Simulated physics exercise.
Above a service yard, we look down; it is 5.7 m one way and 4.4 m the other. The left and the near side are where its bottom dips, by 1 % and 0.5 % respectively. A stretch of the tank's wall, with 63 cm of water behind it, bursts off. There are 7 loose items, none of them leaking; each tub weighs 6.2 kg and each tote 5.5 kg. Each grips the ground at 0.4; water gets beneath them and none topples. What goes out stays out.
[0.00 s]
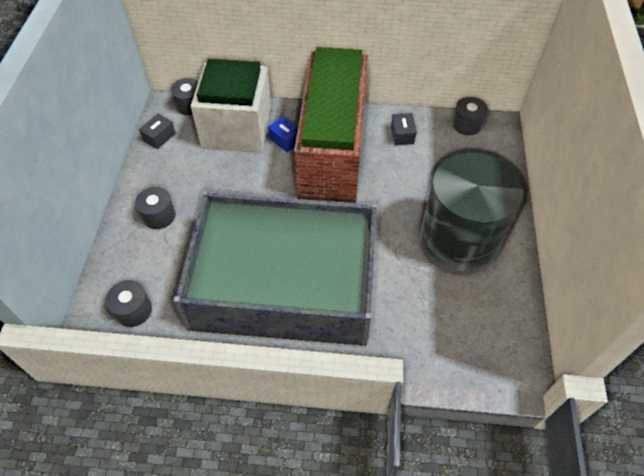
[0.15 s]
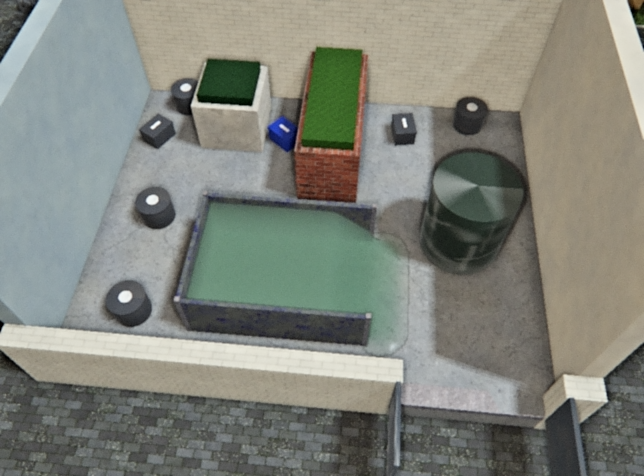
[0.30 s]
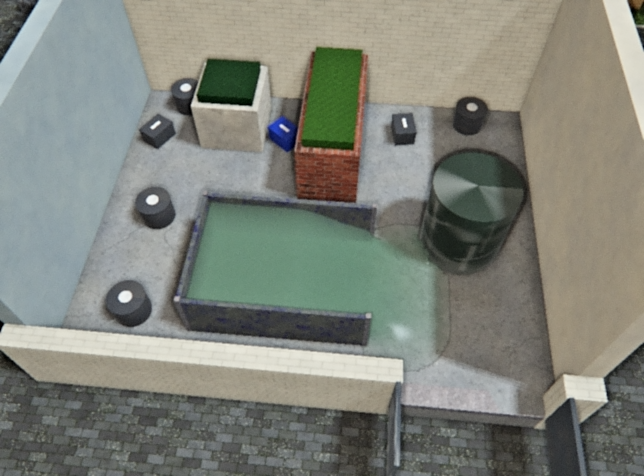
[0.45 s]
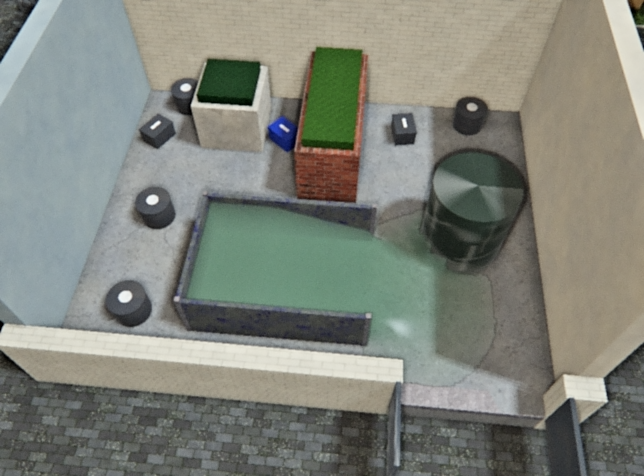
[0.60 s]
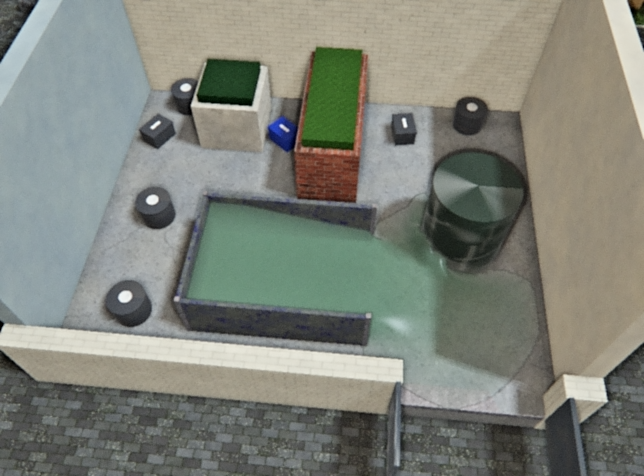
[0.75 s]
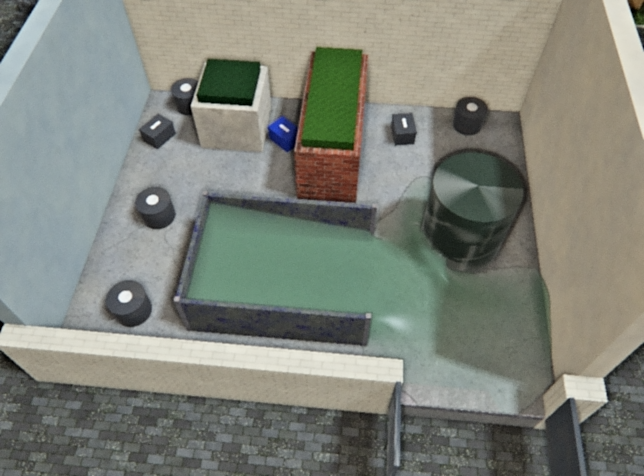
Greenish water poured out of the right side of a rectangular tank in a walled yard, spreading across the paving and around the big dark round tank to the right wall, while the scattered bins and boxes stayed put.
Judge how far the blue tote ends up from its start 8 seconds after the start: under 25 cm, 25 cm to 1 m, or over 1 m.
Under 25 cm.
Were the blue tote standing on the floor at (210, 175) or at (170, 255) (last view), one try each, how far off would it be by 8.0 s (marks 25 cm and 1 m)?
In that order: It barely shifts; it holds its place.
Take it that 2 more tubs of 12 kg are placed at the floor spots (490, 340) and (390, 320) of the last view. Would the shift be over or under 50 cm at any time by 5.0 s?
Order kept: Exceeds it, exceeds it.
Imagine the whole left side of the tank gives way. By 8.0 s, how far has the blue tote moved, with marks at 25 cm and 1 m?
The blue tote drifts a modest way.
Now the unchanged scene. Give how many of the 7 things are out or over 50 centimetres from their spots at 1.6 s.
The number by then is 0.
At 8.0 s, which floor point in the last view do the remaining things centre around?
That lands at roughly (241, 201).
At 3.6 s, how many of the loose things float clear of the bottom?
At that moment 2.
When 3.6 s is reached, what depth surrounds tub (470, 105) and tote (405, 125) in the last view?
First about 17 cm, second about 13 cm.
After 1.6 s the blue tote is near (285, 128), 0.0 m from its start, aground; 0 of 7 are out; 0 afloat.
After 3.6 s the blue tote is near (285, 128), 0.0 m from its start, aground; 0 of 7 are out; 2 afloat.
After 5.6 s the blue tote is near (285, 128), 0.0 m from its start, aground; 0 of 7 are out; 2 afloat.
After 8.0 s the blue tote is near (285, 128), 0.0 m from its start, aground; 0 of 7 are out; 2 afloat.
